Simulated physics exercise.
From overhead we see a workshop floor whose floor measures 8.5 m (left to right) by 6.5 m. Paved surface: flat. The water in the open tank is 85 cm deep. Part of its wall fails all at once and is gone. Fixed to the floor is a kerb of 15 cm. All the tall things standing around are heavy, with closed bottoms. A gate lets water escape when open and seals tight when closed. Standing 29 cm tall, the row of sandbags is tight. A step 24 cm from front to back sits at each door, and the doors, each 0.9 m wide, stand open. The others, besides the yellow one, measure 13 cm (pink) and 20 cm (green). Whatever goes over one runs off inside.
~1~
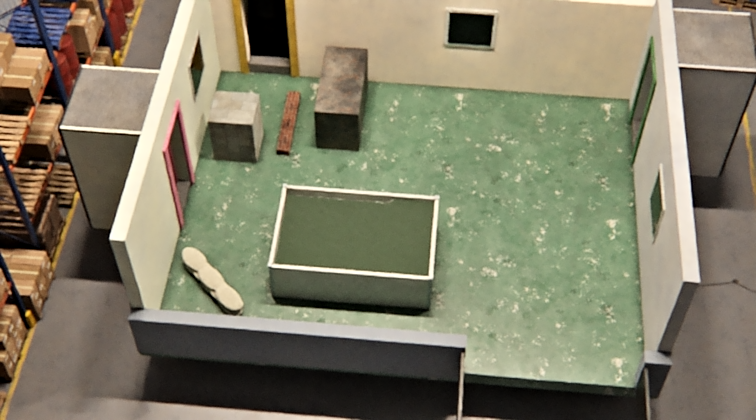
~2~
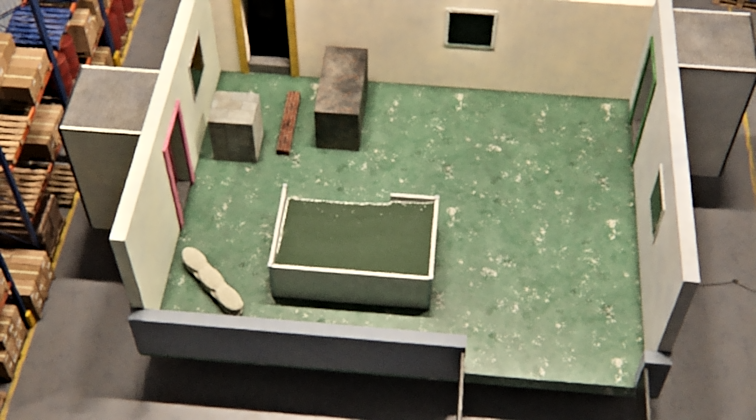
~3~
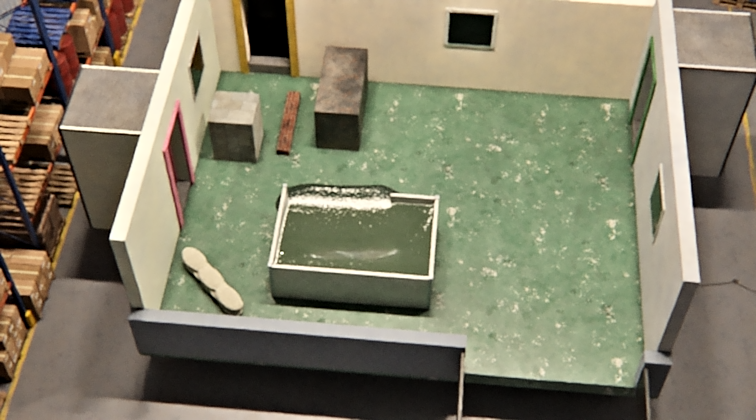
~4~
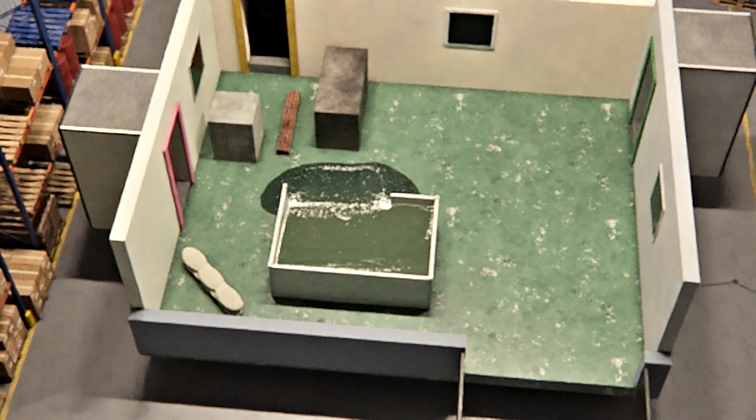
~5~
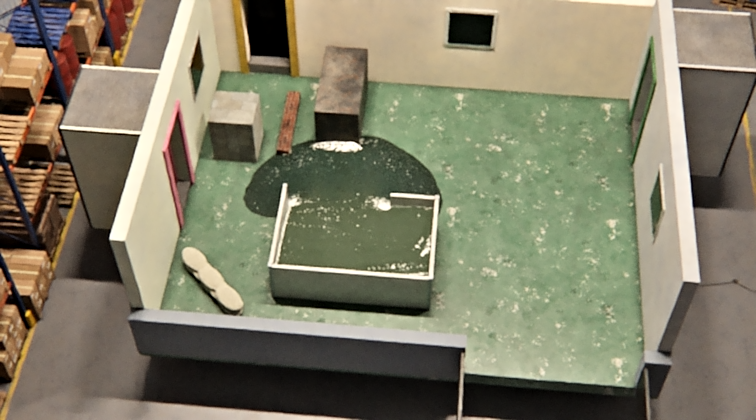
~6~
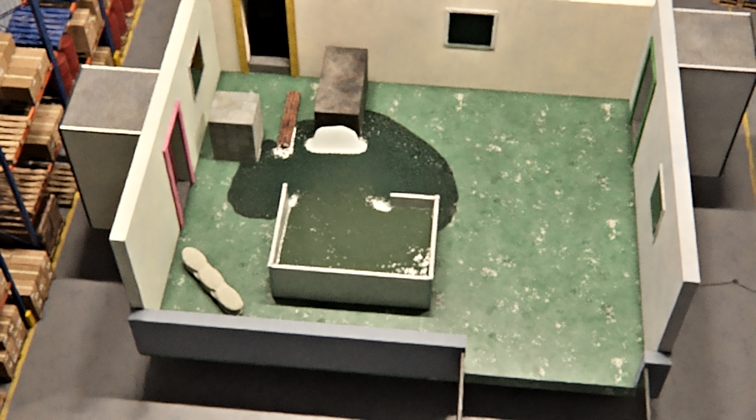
In this clip, an open tank of dark water stands in a roofless green-floored room until part of its far wall disappears, and water pours through the gap, spreading across the floor around a dark block and a reddish-brown plank.
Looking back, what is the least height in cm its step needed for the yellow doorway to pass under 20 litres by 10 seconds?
Some 25 cm would have done it.
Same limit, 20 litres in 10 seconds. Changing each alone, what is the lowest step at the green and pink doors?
Roughly 18 cm for the green door and roughly 13.5 cm for the pink door.
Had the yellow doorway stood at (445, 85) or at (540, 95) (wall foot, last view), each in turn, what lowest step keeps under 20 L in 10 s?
You'd want about 24 cm there first, then about 8.5 cm.
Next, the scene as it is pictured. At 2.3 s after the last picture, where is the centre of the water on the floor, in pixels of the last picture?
Around (357, 166).
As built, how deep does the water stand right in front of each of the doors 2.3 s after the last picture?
Door by door in cm - yellow 29, pink 18, green 14.
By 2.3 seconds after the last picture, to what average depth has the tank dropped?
Average depth: Approx. 24 cm.
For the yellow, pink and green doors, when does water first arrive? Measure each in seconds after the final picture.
Arrival times - yellow 0.7 s, pink 1.0 s, green 2.0 s.
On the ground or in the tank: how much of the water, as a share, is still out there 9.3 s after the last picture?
Roughly 88 %.
Then, 0.7 s after the last picture water covers 30 % of the floor, deepest (57 cm) near (337, 158); it has not reached the yellow door.
Then, 2.3 s after the last picture water covers 45 % of the floor, deepest (36 cm) near (221, 71); 29 cm at the yellow door, 10 litres in over its 26 cm step.
Then, 9.3 s after the last picture water covers 95 % of the floor, deepest (16 cm) near (156, 326); 9 cm at the yellow door, 16 litres in over its 26 cm step.
At the yellow door as built, the water peaked near 32 cm, 1.5 s after the last picture.
With a step of 23 cm, 35 litres would have come in within the 10 s; with 31 cm, 2 litres. So under 20 litres takes about 25 cm.
